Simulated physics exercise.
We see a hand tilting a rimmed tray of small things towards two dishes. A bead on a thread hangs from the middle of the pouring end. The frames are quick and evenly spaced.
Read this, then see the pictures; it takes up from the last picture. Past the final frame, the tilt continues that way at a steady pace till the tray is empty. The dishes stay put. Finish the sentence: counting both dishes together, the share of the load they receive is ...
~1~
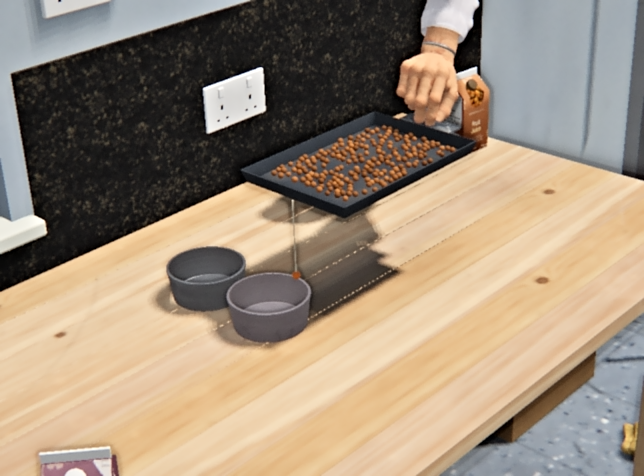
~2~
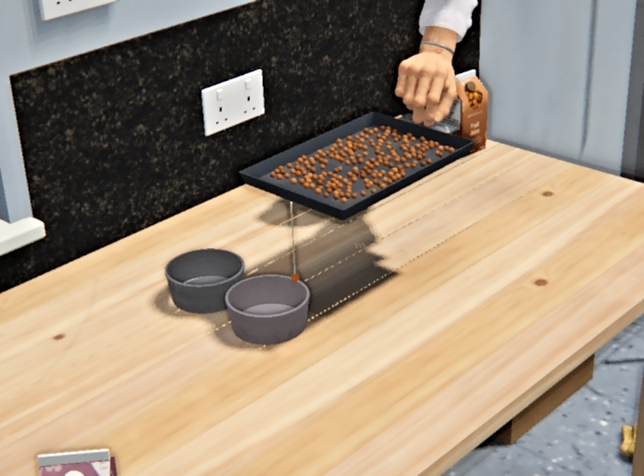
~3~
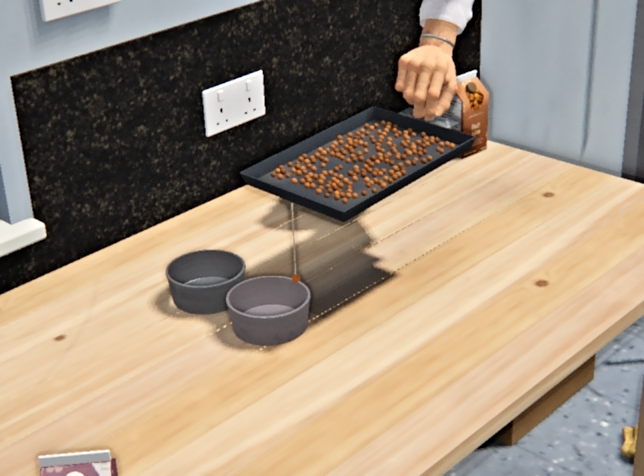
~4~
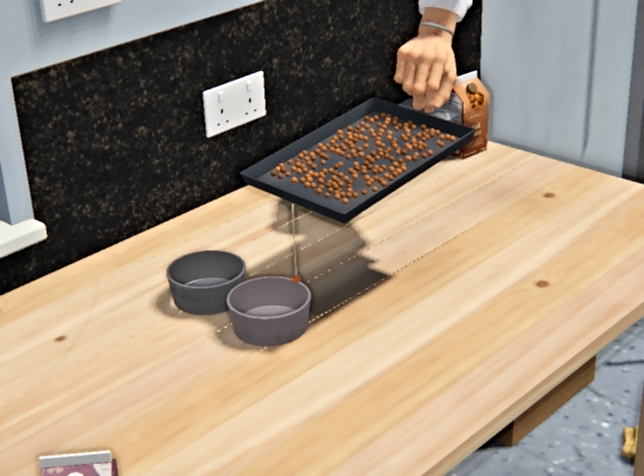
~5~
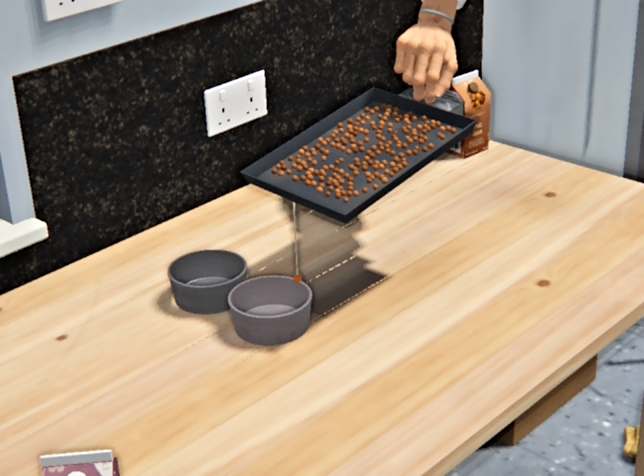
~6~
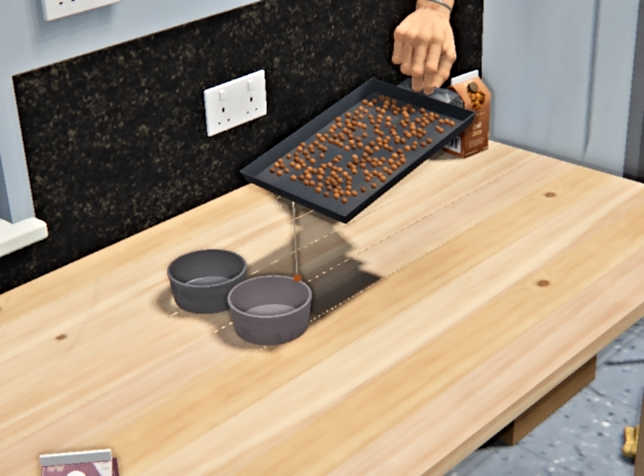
The share is smaller than half.
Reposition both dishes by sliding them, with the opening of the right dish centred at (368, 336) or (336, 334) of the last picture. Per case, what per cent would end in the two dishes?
Close to 70 in a hundred first, close to 90 in a hundred second.
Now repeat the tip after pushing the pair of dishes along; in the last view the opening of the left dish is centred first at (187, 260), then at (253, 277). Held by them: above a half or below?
At the first place under half, at the second most of it.
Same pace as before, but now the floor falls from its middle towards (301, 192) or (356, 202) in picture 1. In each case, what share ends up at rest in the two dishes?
For the first it's near 70 %, for the second near 0 %.
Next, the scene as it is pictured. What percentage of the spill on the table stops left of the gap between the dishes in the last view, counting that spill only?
That comes to about 10 per cent of the pieces.
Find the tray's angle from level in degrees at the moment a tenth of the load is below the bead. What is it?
Approx. 70° from level.
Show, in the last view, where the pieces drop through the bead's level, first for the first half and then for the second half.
Earlier half at (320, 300), later half at (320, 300).
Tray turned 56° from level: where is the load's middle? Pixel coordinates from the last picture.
Somewhere about pixel (321, 200).
Soon after the last picture, tray tipped steeply; nearly all on the tray; a stray few in the right dish; a stray few outside both; a stray few in the air.
A little later, tray tipped right over; a small part on the tray; about a quarter in the right dish; about half outside both; about a quarter in the air.
Later still, tray tipped past a quarter turn; about a quarter in the right dish; most outside both.
At rest, tray tipped past a quarter turn; about a quarter in the right dish; none in the left dish; most outside both.
